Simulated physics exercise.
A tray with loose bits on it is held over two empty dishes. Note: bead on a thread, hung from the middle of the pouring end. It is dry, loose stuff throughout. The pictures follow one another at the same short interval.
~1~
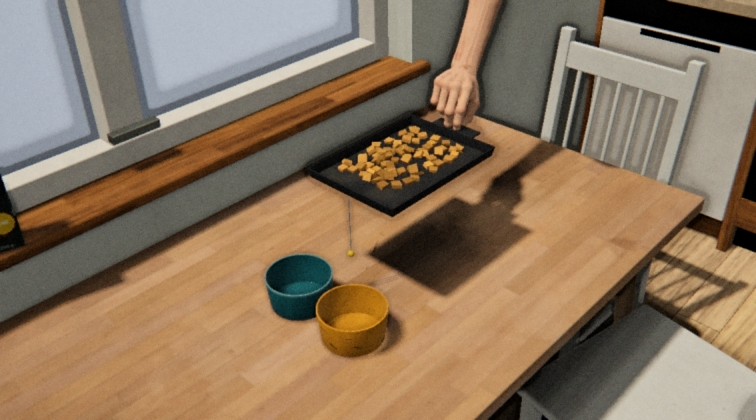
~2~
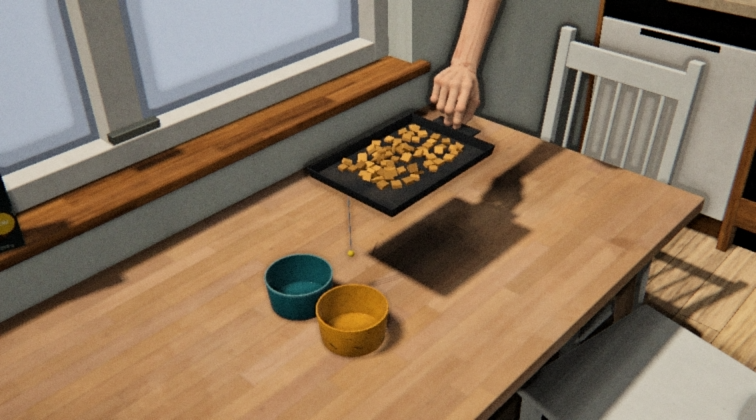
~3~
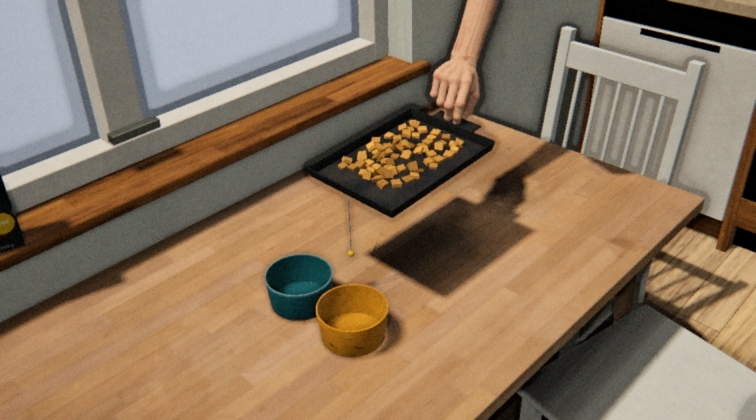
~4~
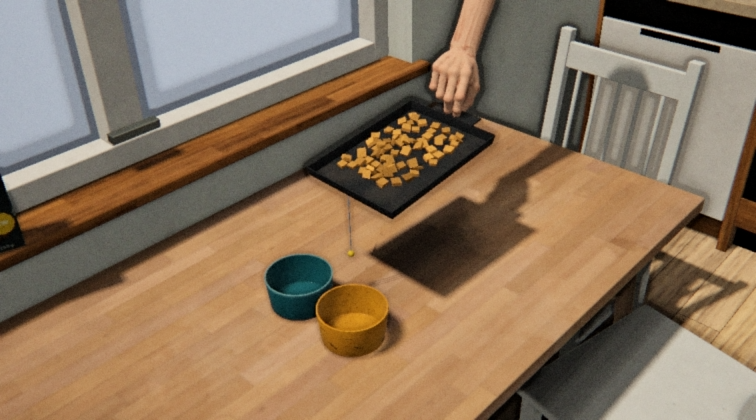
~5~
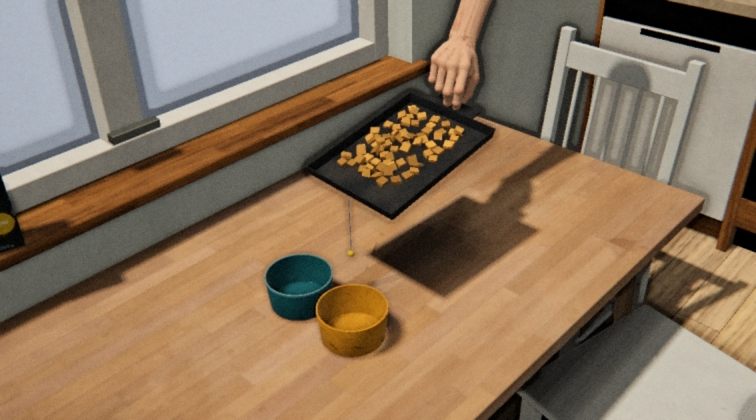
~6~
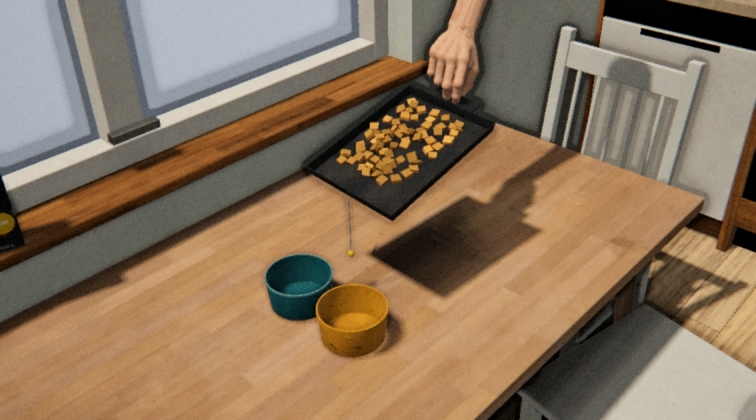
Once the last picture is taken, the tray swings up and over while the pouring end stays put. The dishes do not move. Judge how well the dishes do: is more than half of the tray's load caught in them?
Minority caught.
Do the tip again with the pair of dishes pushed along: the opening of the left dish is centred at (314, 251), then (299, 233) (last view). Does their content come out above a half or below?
For the earlier try a larger portion is kept, for the later one a smaller portion.
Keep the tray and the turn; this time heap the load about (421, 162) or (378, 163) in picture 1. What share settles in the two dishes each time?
Around 30 percent the first time, around 30 percent the second.
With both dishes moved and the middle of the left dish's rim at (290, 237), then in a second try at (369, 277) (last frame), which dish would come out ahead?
Trial one goes to the one to the right, trial two to the one to the left.
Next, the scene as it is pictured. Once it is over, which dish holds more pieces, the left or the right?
Simple - it is the one placed right.
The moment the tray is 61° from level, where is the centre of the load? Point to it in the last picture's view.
Look close to (369, 185) in the last picture.
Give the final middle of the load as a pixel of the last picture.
I'd mark it at roughly (367, 311).
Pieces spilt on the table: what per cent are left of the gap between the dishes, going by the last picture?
Roughly 10 percent.
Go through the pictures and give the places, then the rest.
In the first frame, corners of the pouring end (311, 168) and (392, 208), level; middle of the load (407, 157), cereal squares; left dish (274, 302); right dish (327, 337); bead on its thread (351, 254).
In the second frame, corners of the pouring end (310, 168) and (392, 208), level; middle of the load (407, 157).
In the third frame, corners of the pouring end (310, 167) and (392, 209), tipped barely, lowest at the right corner; middle of the load (407, 154).
In the fourth frame, corners of the pouring end (310, 167) and (392, 210), tipped a little, lowest at the right corner; middle of the load (406, 149).
In the fifth frame, corners of the pouring end (309, 166) and (392, 212), tipped a little, lowest at the right corner; middle of the load (406, 145).
In the sixth frame, corners of the pouring end (309, 166) and (391, 213), tipped a little, lowest at the right corner; middle of the load (406, 141); left dish (274, 302); right dish (327, 337).
Just after the last frame, tray tipped steeply; almost all on the tray; just a few in the air.
A moment on, tray tipped past a quarter turn; roughly two thirds on the tray; about a tenth in the right dish; just a few in the left dish; about a tenth outside both; about a tenth in the air.
Further on, tray tipped past a quarter turn; roughly a quarter in the right dish; about a tenth in the left dish; roughly two thirds outside both.
When it is over, tray tipped past a quarter turn; roughly a quarter in the right dish; about a tenth in the left dish; roughly two thirds outside both.
